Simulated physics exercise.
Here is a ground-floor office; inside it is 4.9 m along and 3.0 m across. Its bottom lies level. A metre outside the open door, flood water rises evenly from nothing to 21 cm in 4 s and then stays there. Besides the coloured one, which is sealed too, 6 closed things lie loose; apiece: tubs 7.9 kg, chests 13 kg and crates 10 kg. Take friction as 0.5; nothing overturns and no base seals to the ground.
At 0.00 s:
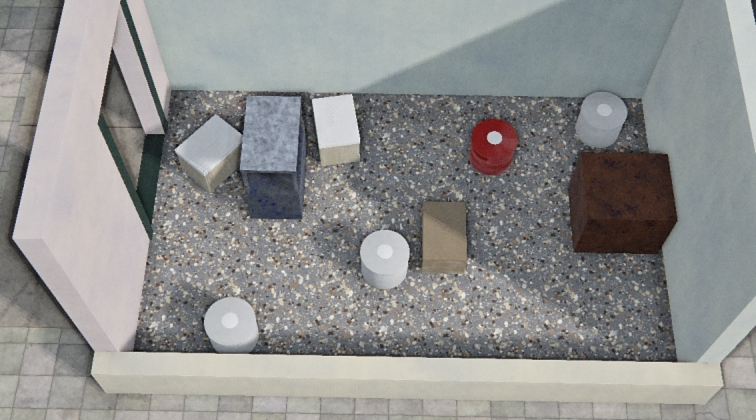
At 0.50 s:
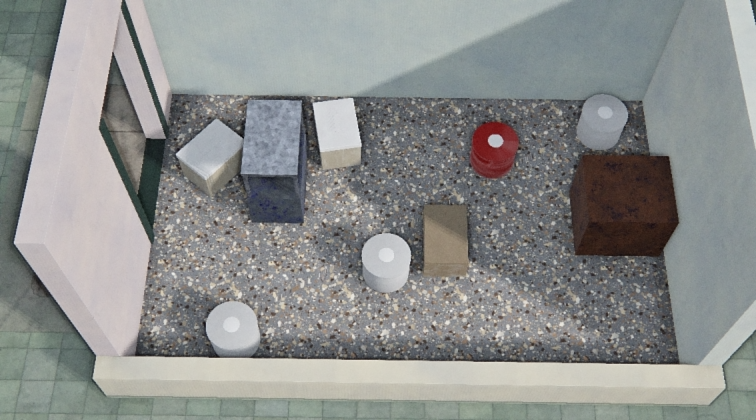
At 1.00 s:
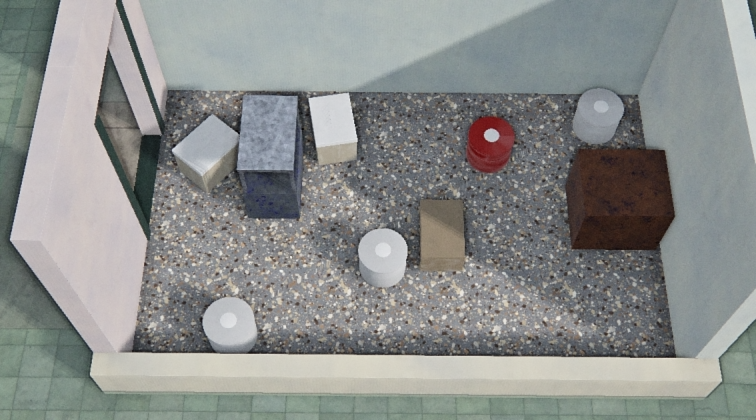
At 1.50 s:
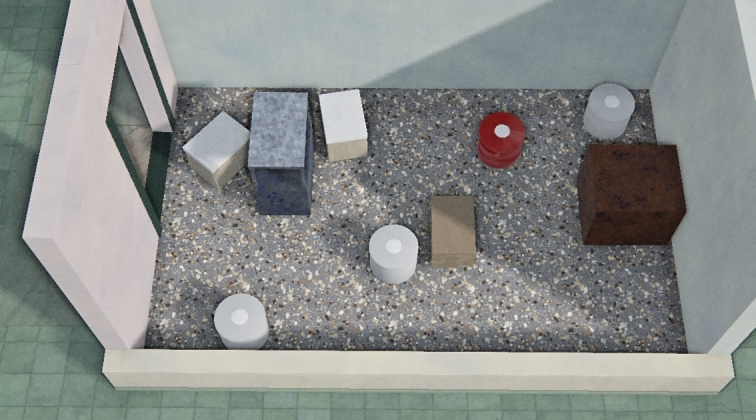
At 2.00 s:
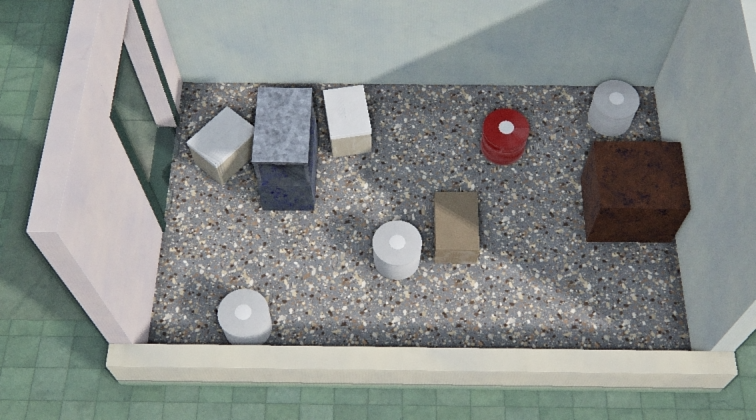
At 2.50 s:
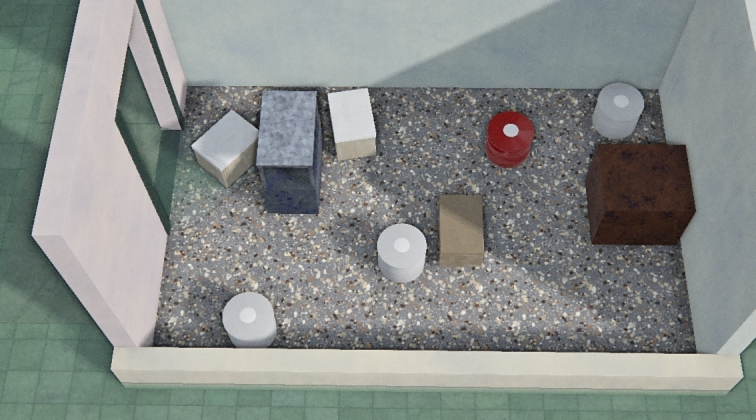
Greenish water spreads and deepens over the paving outside while the room's containers stay still.
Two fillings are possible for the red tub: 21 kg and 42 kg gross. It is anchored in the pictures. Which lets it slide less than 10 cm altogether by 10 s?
For it, the smaller load will do.
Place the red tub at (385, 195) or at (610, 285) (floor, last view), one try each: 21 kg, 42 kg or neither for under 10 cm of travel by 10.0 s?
In that order: Either load holds; the smaller is enough.
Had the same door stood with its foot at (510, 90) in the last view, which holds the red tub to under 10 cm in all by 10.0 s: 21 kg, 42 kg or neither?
Then only the higher weight holds it.
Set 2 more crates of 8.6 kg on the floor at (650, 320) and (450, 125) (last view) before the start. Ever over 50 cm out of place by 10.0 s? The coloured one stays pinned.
In that order: Short of it, less.
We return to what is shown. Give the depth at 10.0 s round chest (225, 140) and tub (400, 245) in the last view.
About 4 and 5 cm.
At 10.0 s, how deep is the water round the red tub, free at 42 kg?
About 7 cm.
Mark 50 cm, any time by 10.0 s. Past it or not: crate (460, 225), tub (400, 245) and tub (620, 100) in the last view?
In turn: Under, short of it, less.
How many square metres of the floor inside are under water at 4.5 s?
Roughly 5.0 m2.
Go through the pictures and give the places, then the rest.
The first frame shows the red tub at (495, 138) rests on the ground; 0.0 m2 under water; 0 of 7 have shifted.
The second frame shows the red tub at (496, 141), on the bottom; water covers 0.0 m2; 0 of 7 have shifted.
The third frame shows the red tub at (492, 136) rests on the ground; water covers 0.0 m2; 0 of 7 have shifted.
The fourth frame shows the red tub at (502, 131), on the bottom; water covers 0.0 m2; 0 of 7 have shifted.
The fifth frame shows the red tub at (506, 128), on the bottom; 0.0 m2 under water; 0 of 7 have shifted.
The sixth frame shows the red tub at (511, 131) rests on the ground; 0.4 m2 under water; 0 of 7 have shifted.
After 3.5 s the red tub would be 0 cm from its start with 21 kg and 0 cm from its start with 42 kg; 0 cm of water round it then.
After 4.5 s the red tub would be 0 cm from its start with 21 kg and 0 cm from its start with 42 kg; 0 cm of water round it then.
After 7.0 s the red tub would be 0 cm from its start with 21 kg and 0 cm from its start with 42 kg; 3 cm of water round it then.
After 10.0 s the red tub would be 0 cm from its start with 21 kg and 0 cm from its start with 42 kg; 7 cm of water round it then.
